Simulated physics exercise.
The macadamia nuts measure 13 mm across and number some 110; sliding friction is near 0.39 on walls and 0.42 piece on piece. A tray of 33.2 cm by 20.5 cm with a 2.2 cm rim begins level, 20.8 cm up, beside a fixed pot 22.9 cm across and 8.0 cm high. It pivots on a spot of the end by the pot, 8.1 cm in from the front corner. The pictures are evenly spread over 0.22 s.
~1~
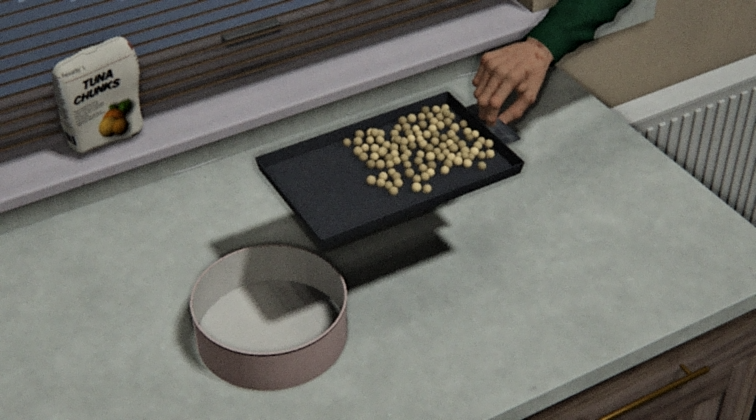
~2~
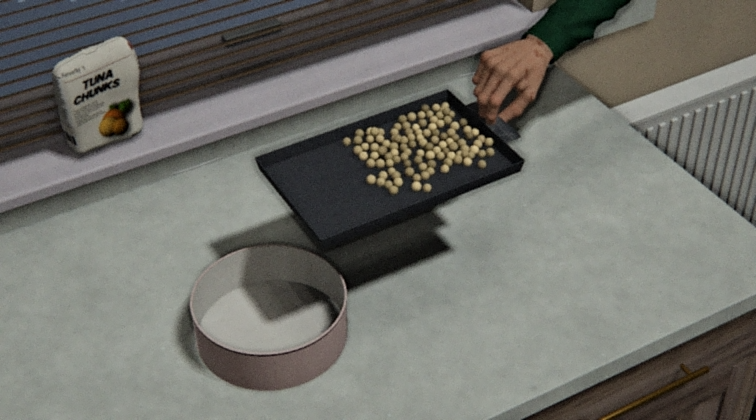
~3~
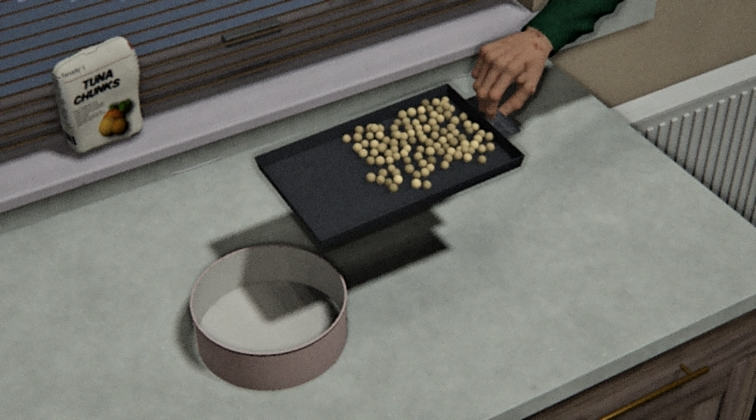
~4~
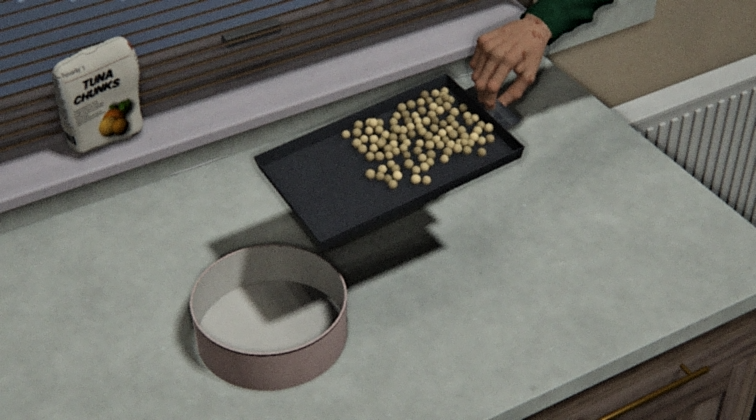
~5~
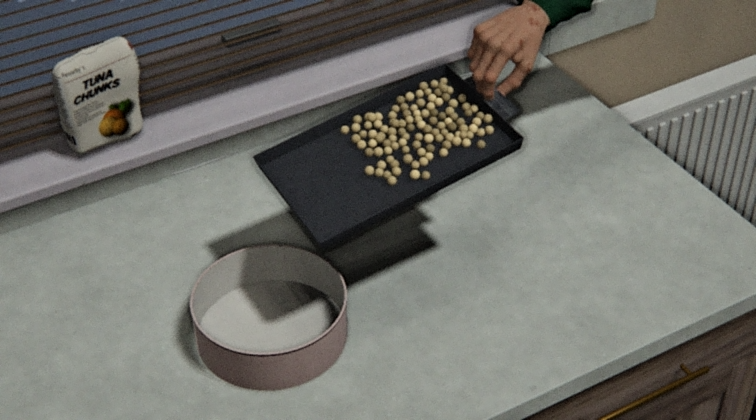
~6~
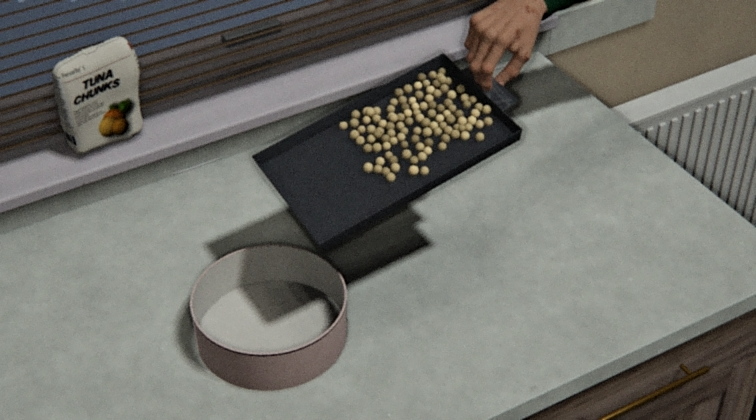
At first, a hand in a green sleeve holds a dark tray of small, round, pale nuts level above a counter, with a pink pot to the lower left and a tuna chunks bag behind. Then the hand slowly raises the right end, slanting the tray gently toward the pot, while the nuts stay clustered.
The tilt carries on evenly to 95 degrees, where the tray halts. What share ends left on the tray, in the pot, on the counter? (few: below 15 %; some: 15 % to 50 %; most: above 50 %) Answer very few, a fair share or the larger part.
Left on the tray: Very few; in the pot: The larger part; on the counter: Very few.
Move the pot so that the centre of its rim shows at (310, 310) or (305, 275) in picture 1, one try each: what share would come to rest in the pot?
About 85 and 70 per cent.
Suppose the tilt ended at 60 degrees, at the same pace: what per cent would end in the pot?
In that case some 35 per cent.
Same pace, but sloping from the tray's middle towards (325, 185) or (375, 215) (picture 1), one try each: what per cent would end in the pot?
Some 70 and 70 per cent.
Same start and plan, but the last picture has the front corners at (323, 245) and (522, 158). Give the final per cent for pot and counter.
Pot 25, counter 75.
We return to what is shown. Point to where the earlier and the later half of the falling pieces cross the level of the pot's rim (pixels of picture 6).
First near (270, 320), later near (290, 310).
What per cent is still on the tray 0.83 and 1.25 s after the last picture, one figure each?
About 55, 10.
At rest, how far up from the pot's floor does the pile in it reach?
Some 2.5 cm.
Then, 0.50 s after the last picture, tilt 52 degrees; the tray holds 100 %, the pot 0 %.
Then, 0.83 s after the last picture, tilt 78 degrees; the tray holds 55 %, the pot 35 %.
Then, 1.25 s after the last picture, tilt 95 degrees; the tray holds 10 %, the pot 60 %.
In the end, tray 0 %, pot 95 %, counter 5 %.
